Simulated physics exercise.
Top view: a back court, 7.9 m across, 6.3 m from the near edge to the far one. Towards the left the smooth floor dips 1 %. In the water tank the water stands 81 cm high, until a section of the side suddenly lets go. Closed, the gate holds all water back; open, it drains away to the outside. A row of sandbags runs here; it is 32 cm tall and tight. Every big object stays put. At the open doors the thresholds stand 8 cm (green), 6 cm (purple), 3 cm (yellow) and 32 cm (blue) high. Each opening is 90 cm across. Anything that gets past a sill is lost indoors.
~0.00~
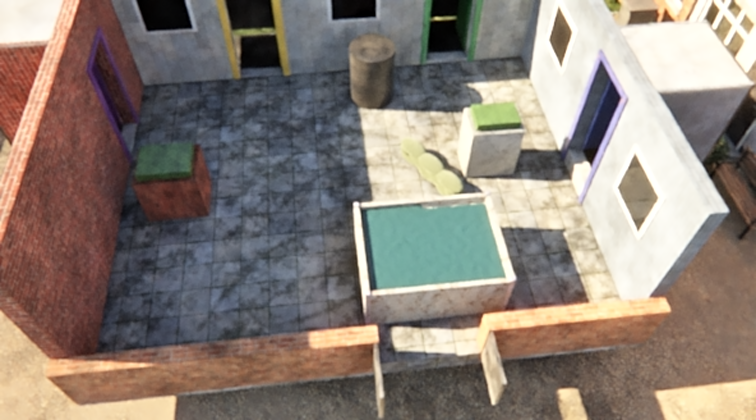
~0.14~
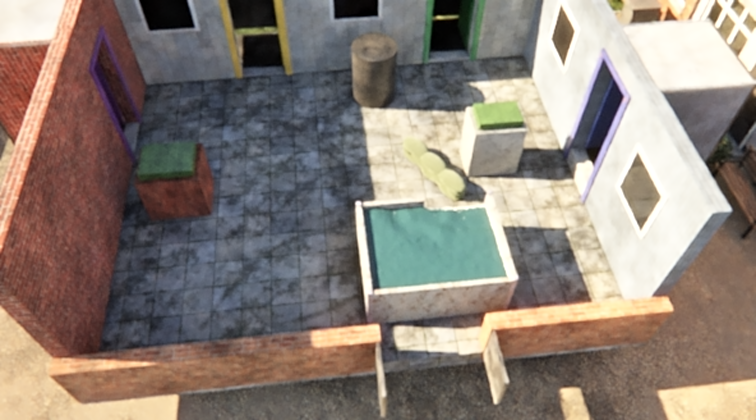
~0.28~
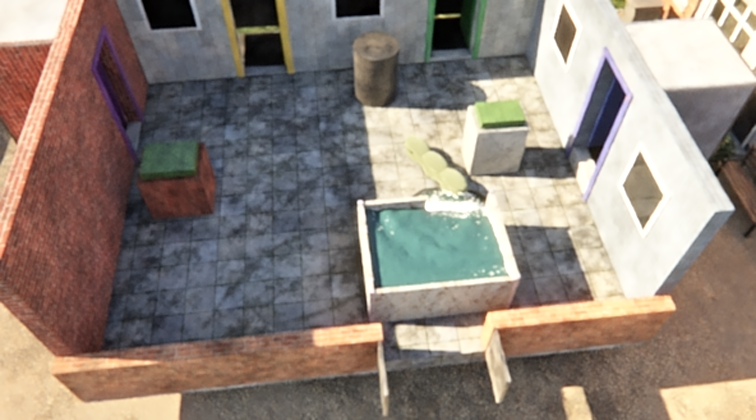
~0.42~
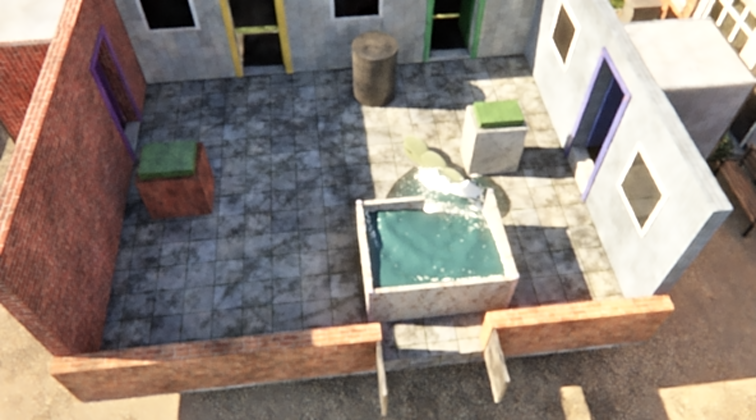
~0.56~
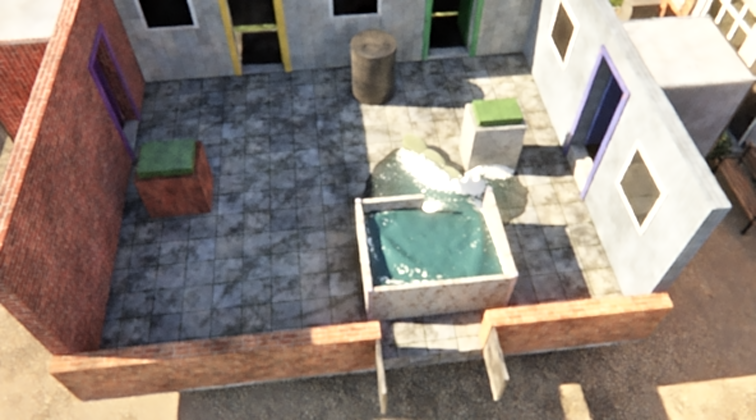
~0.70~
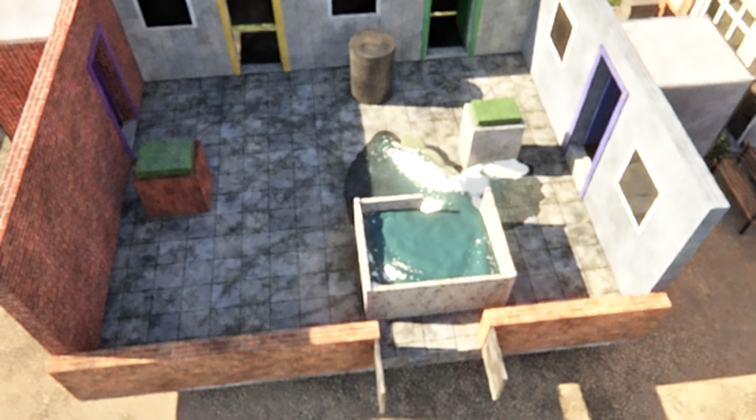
A pale-walled tank of teal water stands in a grey-tiled back court, seen from high above. Brick walls run along the left and front, pale walls with purple, yellow and green door surrounds enclose the rest, and green-topped blocks, a brown barrel and rounded greenish lumps stand inside. Water pours from the tank's far side, foaming white and spreading left and right around the lumps and right-hand block.
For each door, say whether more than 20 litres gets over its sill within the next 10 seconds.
The green door never breaches the limit; the purple door breaches the limit; the yellow door breaches the limit; the blue door never breaches the limit.
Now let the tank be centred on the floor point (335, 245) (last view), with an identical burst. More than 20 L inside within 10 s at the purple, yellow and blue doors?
Well, purple ends up beyond the mark, yellow ends up beyond the mark and blue ends up inside the mark.
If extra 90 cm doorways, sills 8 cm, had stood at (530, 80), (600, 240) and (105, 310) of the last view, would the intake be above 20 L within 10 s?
Check each in turn: The first fails, the second fails, the third fails.
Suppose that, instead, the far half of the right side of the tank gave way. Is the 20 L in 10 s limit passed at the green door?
Then the green door ends up out of bounds.
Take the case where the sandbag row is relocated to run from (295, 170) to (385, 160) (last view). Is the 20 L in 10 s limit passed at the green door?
Then, for the green door, it's higher.
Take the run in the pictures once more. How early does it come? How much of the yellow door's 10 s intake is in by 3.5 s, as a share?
45 per cent, roughly.
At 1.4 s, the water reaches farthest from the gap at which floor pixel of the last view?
Somewhere around (313, 73).
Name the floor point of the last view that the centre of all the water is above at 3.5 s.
Centre: Approx. (396, 189) px.
After 1.4 s water covers 20 % of the floor and is deepest (50 cm) near (459, 198); green door not reached, purple door not reached, yellow door not reached, blue door 37 cm at the sill, 0 L in.
After 2.2 s water covers 45 % of the floor and is deepest (38 cm) near (459, 198); green door not reached, purple door not reached, yellow door 8 cm at the sill, 11 L in, blue door 28 cm at the sill, 7 L in.
After 3.5 s water covers 65 % of the floor and is deepest (26 cm) near (459, 198); green door 12 cm at the sill, 0 L in, purple door 13 cm at the sill, 10 L in, yellow door 9 cm at the sill, 52 L in, blue door 19 cm at the sill, 8 L in.
After 6.0 s water covers 75 % of the floor and is deepest (14 cm) near (144, 87); green door 7 cm at the sill, 6 L in, purple door 8 cm at the sill, 47 L in, yellow door 6 cm at the sill, 93 L in, blue door 10 cm at the sill, 8 L in.
After 10.0 s water covers 90 % of the floor and is deepest (11 cm) near (142, 99); green door 4 cm at the sill, 6 L in, purple door 10 cm at the sill, 64 L in, yellow door 6 cm at the sill, 118 L in, blue door 5 cm at the sill, 8 L in.
